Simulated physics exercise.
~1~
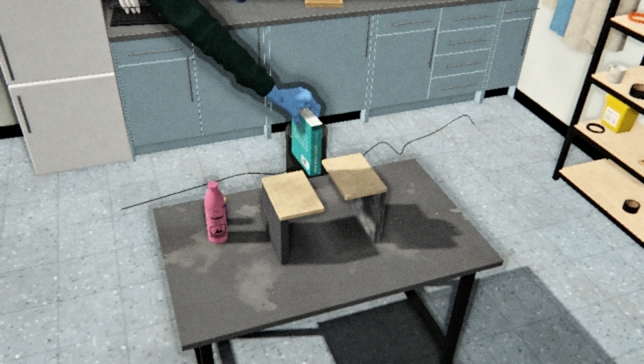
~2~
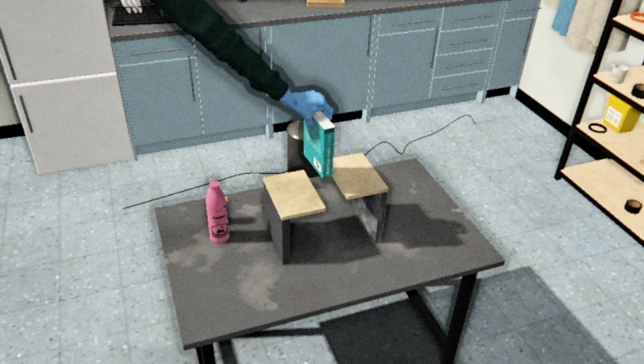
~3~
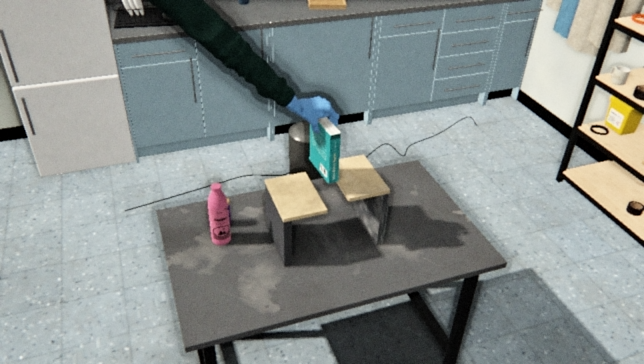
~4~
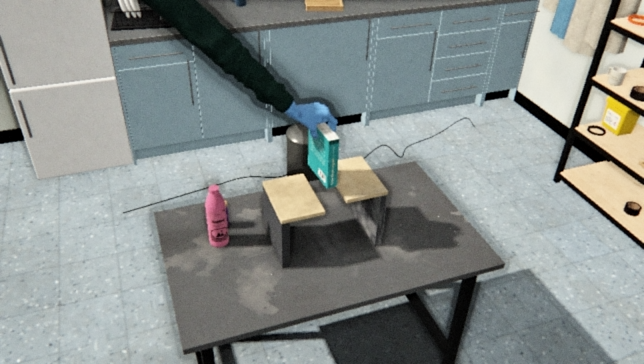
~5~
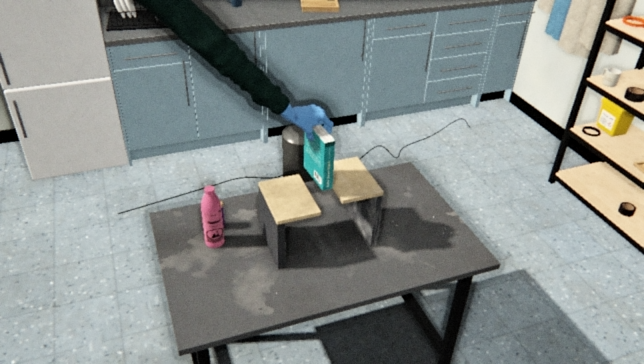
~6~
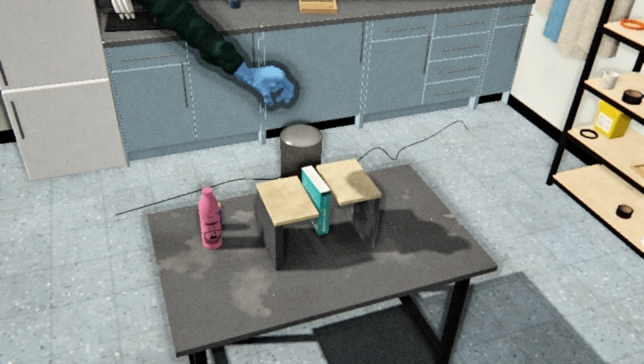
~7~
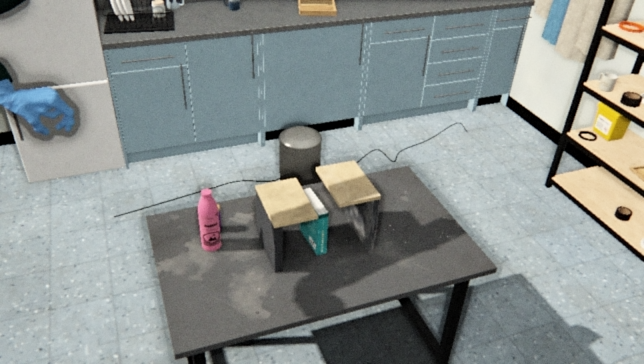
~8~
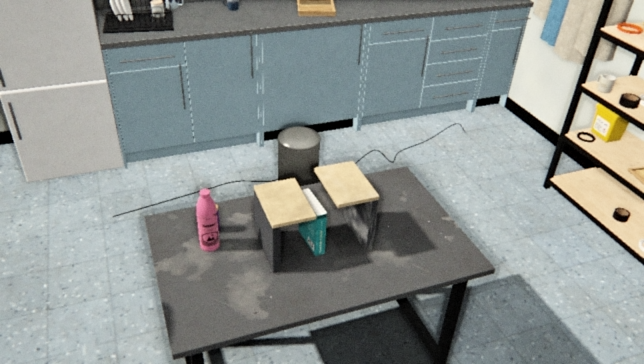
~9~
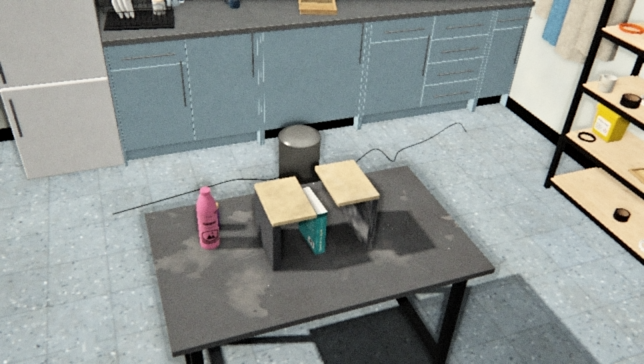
A turquoise book is held upright by a blue-gloved hand above the gap between two wooden-topped ledges on a dark grey table, seen from above in a kitchen with blue-grey cupboards. A pink bottle stands to the left, and a dark rounded cylinder is behind the ledges. The hand shifts the book slightly right and holds it over the slot while the view sways a little. Then it lets go and draws back to the left, and the book slides down between the ledges. It drops through to the table and rests upright in the gap, while the bottle stays in place.
